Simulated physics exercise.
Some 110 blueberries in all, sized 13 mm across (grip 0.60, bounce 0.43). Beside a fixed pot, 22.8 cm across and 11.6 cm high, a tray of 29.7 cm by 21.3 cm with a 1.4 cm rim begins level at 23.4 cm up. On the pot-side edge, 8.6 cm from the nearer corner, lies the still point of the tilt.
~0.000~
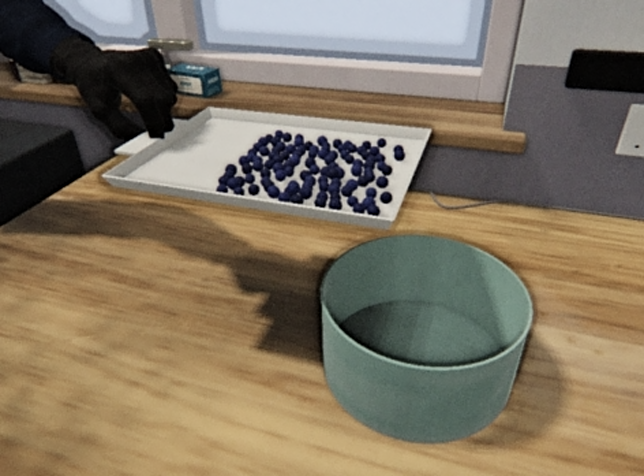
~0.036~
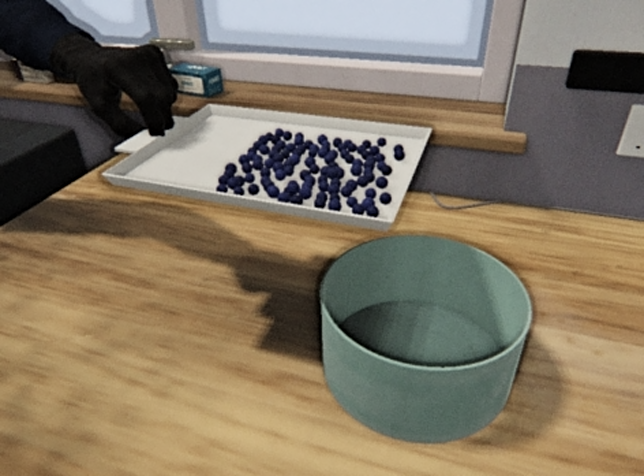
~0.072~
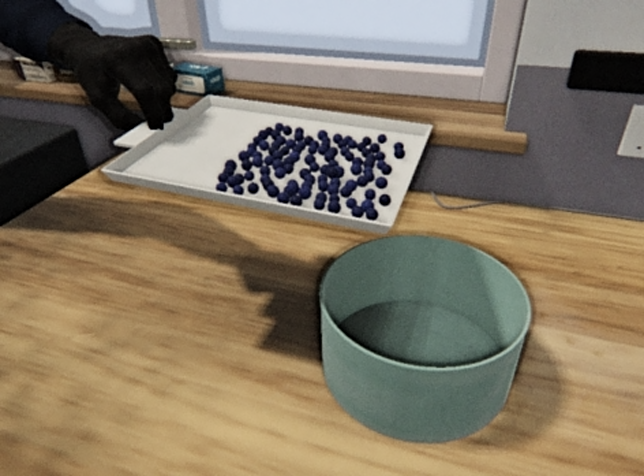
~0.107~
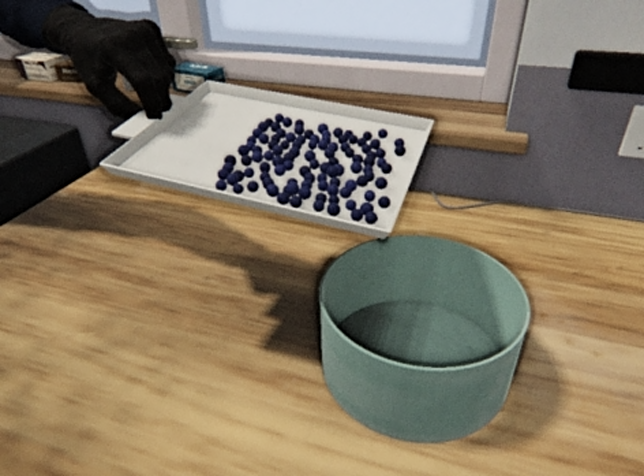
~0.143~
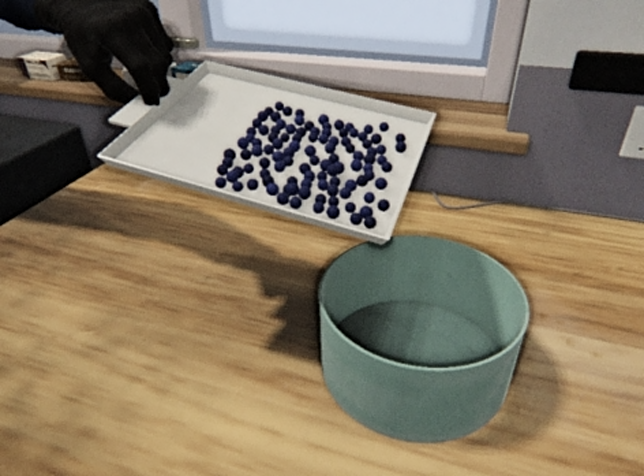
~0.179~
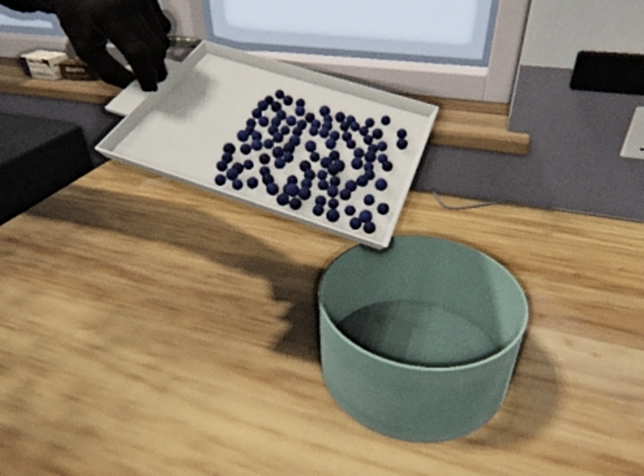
A black-gloved hand lifted the far left side of a white tray of blueberries, tilting it steadily toward a green pot on the wooden counter, while the berries stayed clustered on the tray.
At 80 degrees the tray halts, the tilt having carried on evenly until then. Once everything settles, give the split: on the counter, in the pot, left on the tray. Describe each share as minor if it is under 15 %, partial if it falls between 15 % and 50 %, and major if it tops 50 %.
Counter - partial; pot - major; left on the tray - minor.
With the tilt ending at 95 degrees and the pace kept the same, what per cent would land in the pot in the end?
75 percent.
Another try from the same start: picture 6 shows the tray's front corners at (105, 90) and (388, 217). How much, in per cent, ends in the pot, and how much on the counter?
In the pot: 75 per cent; on the counter: 25 per cent.
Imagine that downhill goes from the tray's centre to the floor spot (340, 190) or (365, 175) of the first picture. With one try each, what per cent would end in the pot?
First try: Around 95 percent; second try: Around 90 percent.
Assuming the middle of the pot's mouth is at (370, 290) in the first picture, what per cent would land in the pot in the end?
100 %.
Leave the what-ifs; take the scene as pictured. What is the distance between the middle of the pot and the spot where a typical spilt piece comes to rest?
That comes to near 18 cm.
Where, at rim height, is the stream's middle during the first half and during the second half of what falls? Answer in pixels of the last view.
Around (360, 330), then around (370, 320).
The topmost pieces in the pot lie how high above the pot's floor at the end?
Measured height: Approx. 2.5 cm.
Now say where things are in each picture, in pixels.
The first frame shows tray tilt 0 degrees, front corners at (110, 174) and (388, 216); middle of the pieces at (315, 170); pot at (423, 290).
The second frame shows tray tilt 1 degrees, front corners at (110, 172) and (387, 217); middle of the pieces at (315, 169).
The third frame shows tray tilt 3 degrees, front corners at (110, 168) and (386, 221), lowest corner right front; middle of the pieces at (314, 167).
The fourth frame shows tray tilt 8 degrees, front corners at (108, 162) and (385, 226), lowest corner right front; middle of the pieces at (314, 164).
The fifth frame shows tray tilt 13 degrees, front corners at (106, 154) and (384, 233), lowest corner right front; middle of the pieces at (315, 161).
The sixth frame shows tray tilt 19 degrees, front corners at (104, 146) and (382, 239), lowest corner right front; middle of the pieces at (315, 157); pot at (420, 291). Its pace works out near 160 degrees a second.
Then, at 0.38 s, tilt 51 degrees; the tray holds 100 %, the pot 0 %.
Then, at 0.51 s, tilt 72 degrees; the tray holds 95 %, the pot 0 %.
After 0.77 s, tilt 80 degrees; the tray holds 20 %, the pot 50 %.
By 1.7 s all is still; counter 25 %, pot 75 %, tray 0 %.
